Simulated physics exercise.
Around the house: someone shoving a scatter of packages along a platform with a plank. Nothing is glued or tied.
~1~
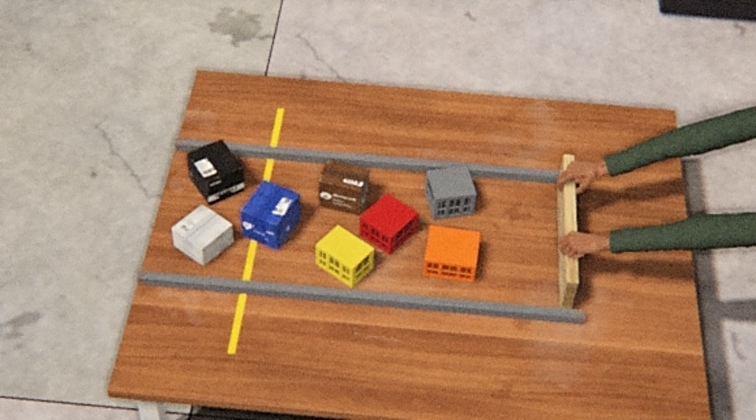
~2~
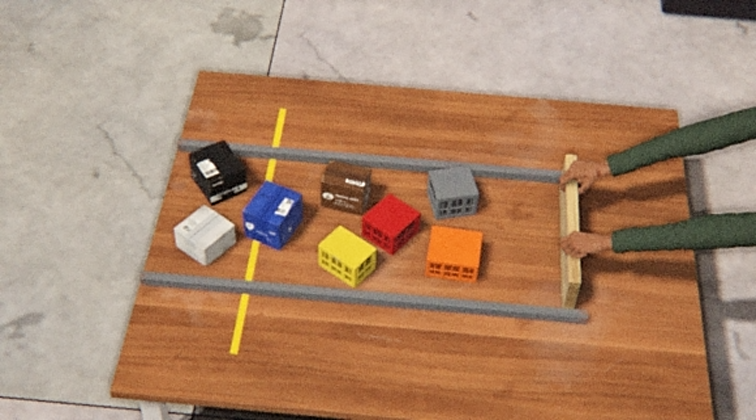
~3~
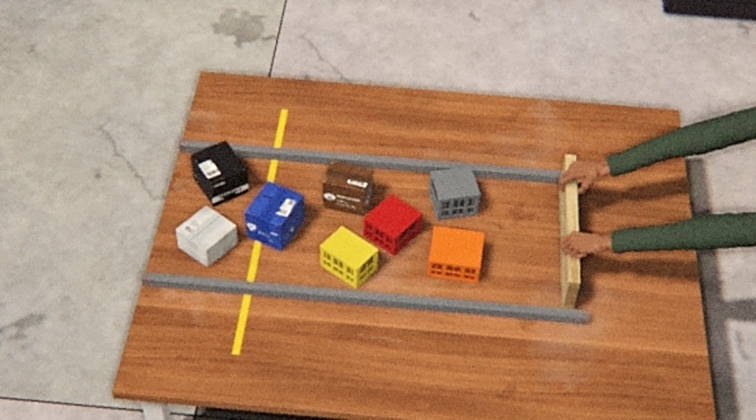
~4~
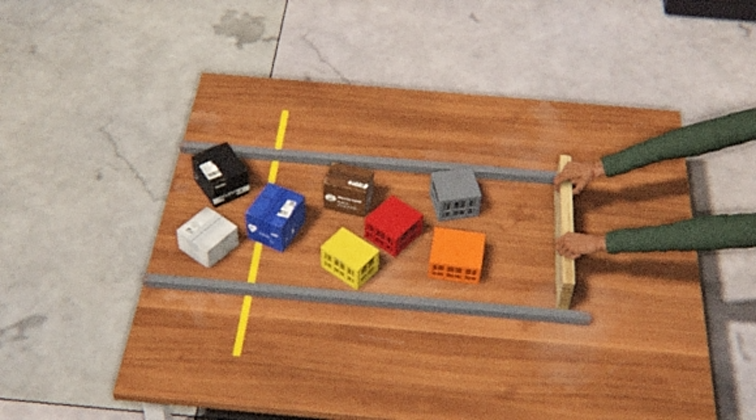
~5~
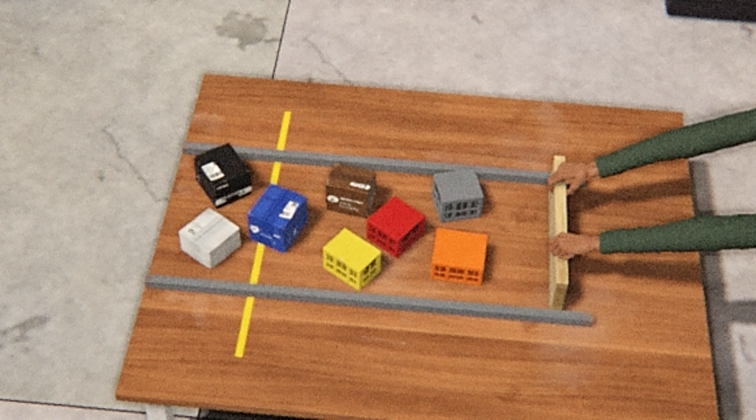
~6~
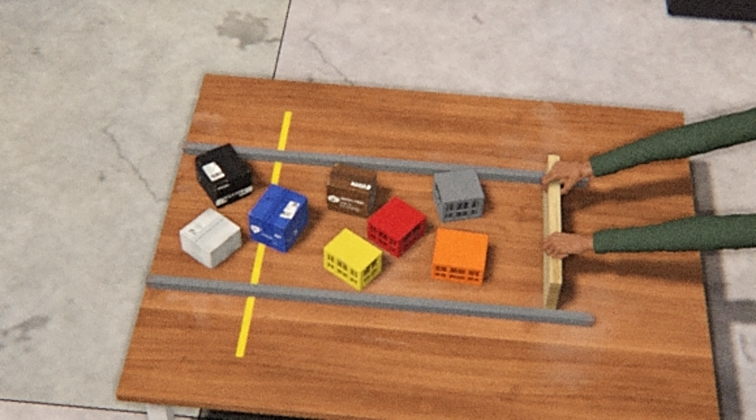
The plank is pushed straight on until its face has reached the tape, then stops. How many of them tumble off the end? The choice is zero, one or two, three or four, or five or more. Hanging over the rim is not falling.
Outcome: The number that fall off is one or two.
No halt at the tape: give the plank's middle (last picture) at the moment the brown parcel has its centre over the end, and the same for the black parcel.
For the brown parcel at (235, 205), for the black parcel at (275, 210).
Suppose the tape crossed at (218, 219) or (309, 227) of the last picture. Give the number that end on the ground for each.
It would be 5 and 0.
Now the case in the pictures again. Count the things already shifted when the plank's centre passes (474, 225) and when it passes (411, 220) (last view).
2 and 5.
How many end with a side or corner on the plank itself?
2 of them.
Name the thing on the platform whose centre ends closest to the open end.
It is the blue parcel.
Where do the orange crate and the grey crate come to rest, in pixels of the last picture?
First (236, 240), then (255, 166).
Early on, none off yet; black parcel at rest near (224, 176); white parcel at rest near (211, 239); blue parcel at rest near (279, 218).
A while later, none off yet; black parcel at rest near (224, 176); white parcel at rest near (211, 239); blue parcel travelled a little near (257, 216).
Finally, the number that fall off is one or two; lost, white parcel and black parcel.
